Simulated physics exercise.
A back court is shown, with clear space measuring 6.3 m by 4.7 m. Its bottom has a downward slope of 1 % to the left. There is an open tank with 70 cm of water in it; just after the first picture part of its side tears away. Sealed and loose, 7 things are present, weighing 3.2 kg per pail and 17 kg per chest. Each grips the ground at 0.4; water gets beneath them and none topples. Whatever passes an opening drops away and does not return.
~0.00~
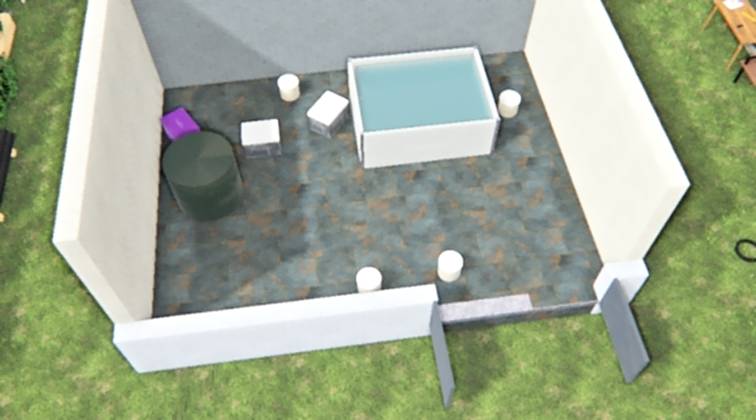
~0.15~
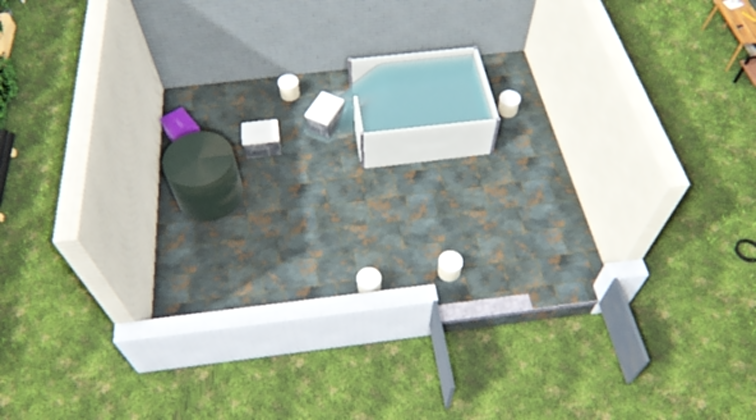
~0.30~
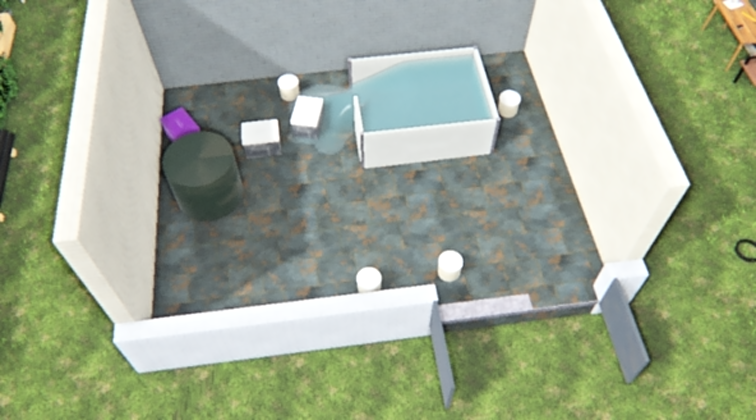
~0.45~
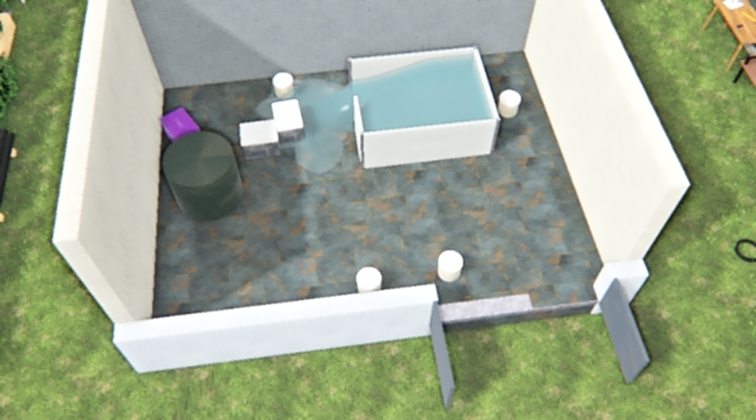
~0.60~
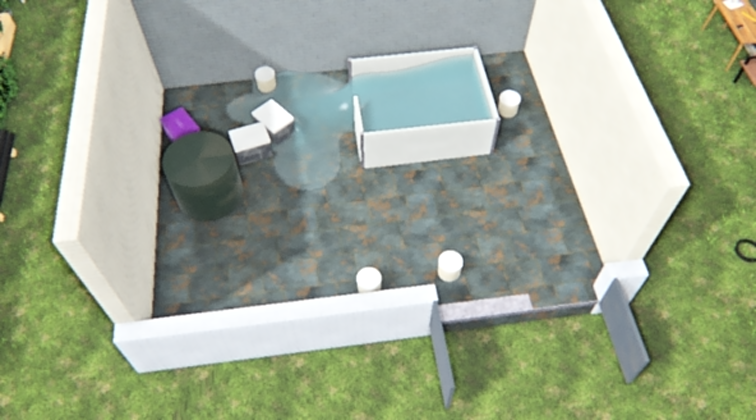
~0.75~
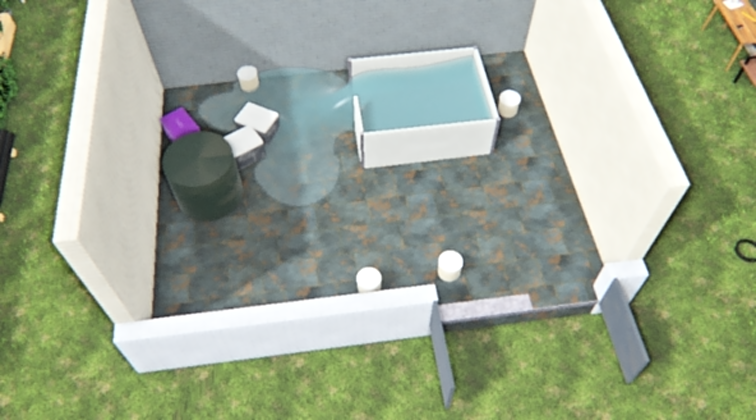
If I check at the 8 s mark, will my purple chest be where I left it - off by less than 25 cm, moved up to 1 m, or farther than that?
Moved a little, up to 1 m.
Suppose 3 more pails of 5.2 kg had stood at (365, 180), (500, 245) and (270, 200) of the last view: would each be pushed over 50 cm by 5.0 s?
Answers, first to last: Not exceeding, not exceeding, exceeding.
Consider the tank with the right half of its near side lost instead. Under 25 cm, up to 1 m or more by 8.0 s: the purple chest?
With that failure, the purple chest remains in position.
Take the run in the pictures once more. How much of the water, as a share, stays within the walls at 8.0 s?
98 % or so.
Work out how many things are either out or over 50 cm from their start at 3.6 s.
The number by then is 3.
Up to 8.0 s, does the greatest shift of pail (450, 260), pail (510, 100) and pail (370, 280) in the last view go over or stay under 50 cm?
Well, going one by one, it's too far, not that far and too far.
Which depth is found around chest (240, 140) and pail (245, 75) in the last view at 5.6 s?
4 and 17 cm.
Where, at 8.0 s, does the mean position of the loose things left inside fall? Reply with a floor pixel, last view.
They're centred close to (381, 207).
After 1.6 s the purple chest is near (167, 129), 0.2 m from its start, aground; 0 of 7 are out; 3 afloat.
After 3.6 s the purple chest is near (163, 147), 0.6 m from its start, afloat; 0 of 7 are out; 4 afloat.
After 5.6 s the purple chest is near (163, 149), 0.6 m from its start, afloat; 0 of 7 are out; 4 afloat.
After 8.0 s the purple chest is near (165, 152), 0.6 m from its start, afloat; 0 of 7 are out; 5 afloat.
